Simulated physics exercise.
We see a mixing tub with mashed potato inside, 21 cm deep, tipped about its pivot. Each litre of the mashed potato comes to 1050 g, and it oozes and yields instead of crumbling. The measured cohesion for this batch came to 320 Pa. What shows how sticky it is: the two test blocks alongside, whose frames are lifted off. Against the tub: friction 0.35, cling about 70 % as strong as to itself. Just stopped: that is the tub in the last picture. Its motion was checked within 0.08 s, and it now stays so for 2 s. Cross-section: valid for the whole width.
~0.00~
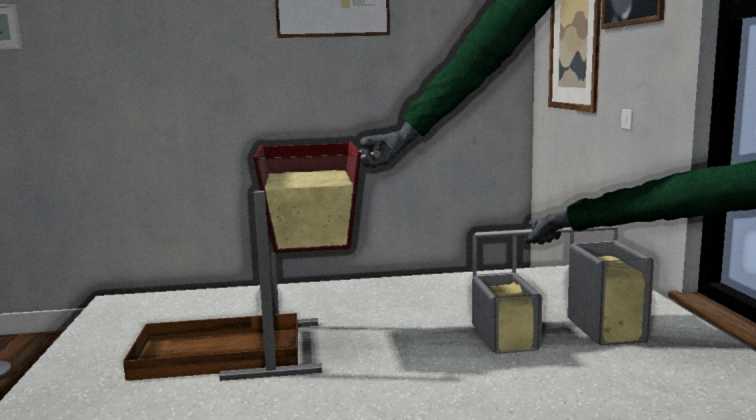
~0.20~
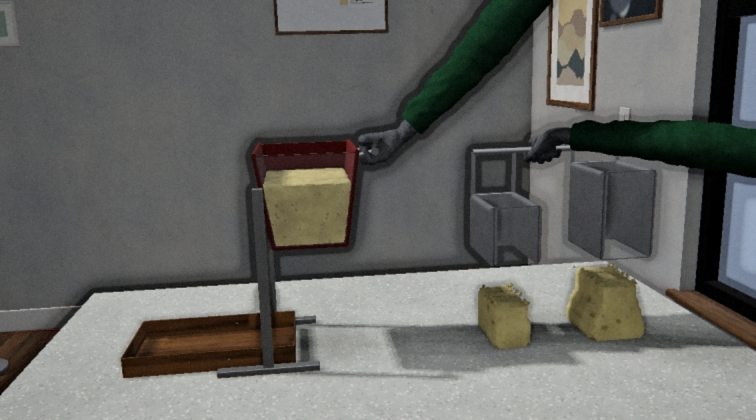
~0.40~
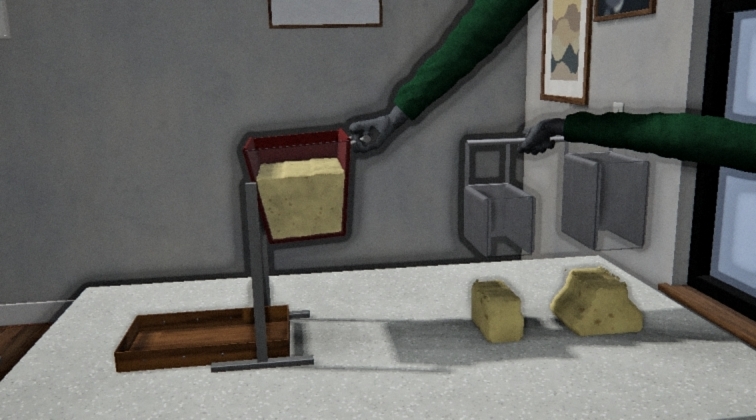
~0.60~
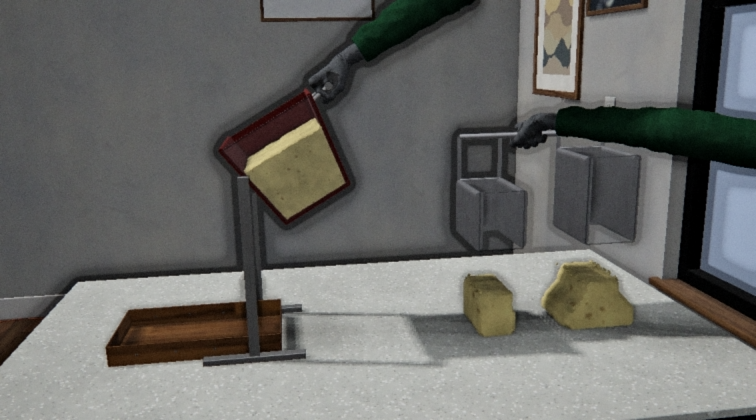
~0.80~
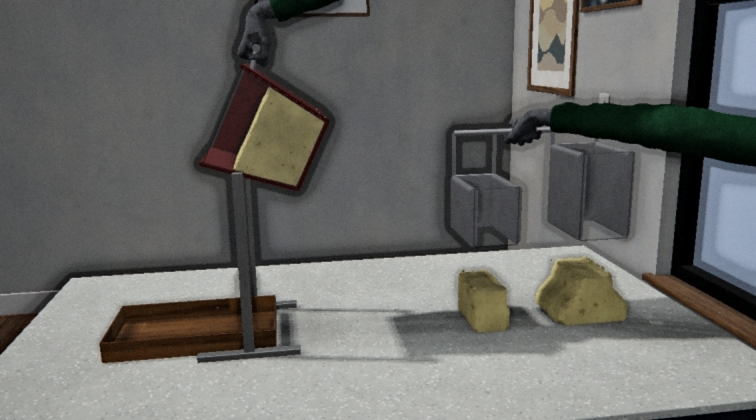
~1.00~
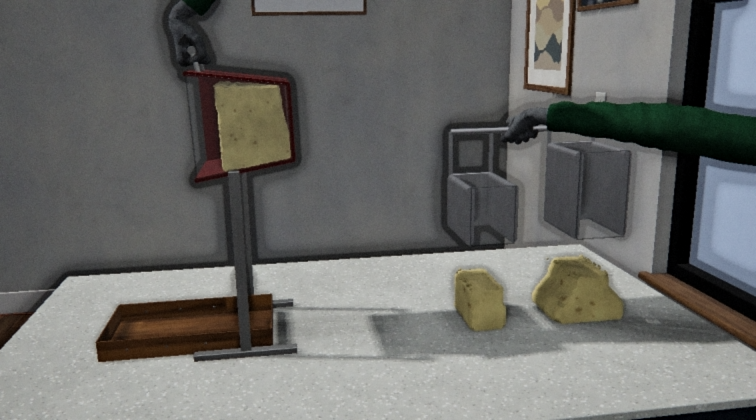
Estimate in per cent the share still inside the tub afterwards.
I would say about 53 percent.
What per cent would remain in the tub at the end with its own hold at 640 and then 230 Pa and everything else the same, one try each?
Respectively 100 % and 40 %.
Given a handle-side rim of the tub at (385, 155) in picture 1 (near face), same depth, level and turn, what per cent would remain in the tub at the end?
The tub would keep roughly 35 percent.
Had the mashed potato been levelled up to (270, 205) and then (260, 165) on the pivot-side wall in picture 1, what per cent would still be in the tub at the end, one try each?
First try 80 per cent, second try 35 per cent.
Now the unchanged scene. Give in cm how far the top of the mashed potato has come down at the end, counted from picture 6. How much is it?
11 cm or so.
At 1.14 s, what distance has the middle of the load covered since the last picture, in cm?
5 cm.
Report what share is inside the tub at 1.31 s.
Around 70 per cent.
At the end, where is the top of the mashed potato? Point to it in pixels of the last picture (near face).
Peak location: Approx. (260, 134).
After 1.14 s, the tub is at 91 degrees and holds 100 %.
After 1.31 s, the tub is at 91 degrees and holds 71 %.
After 1.48 s, the tub is at 91 degrees and holds 55 %.
After 1.65 s, the tub is at 91 degrees and holds 53 %.
After 3.00 s, at the end, the tub is at 91 degrees and holds 53 %.
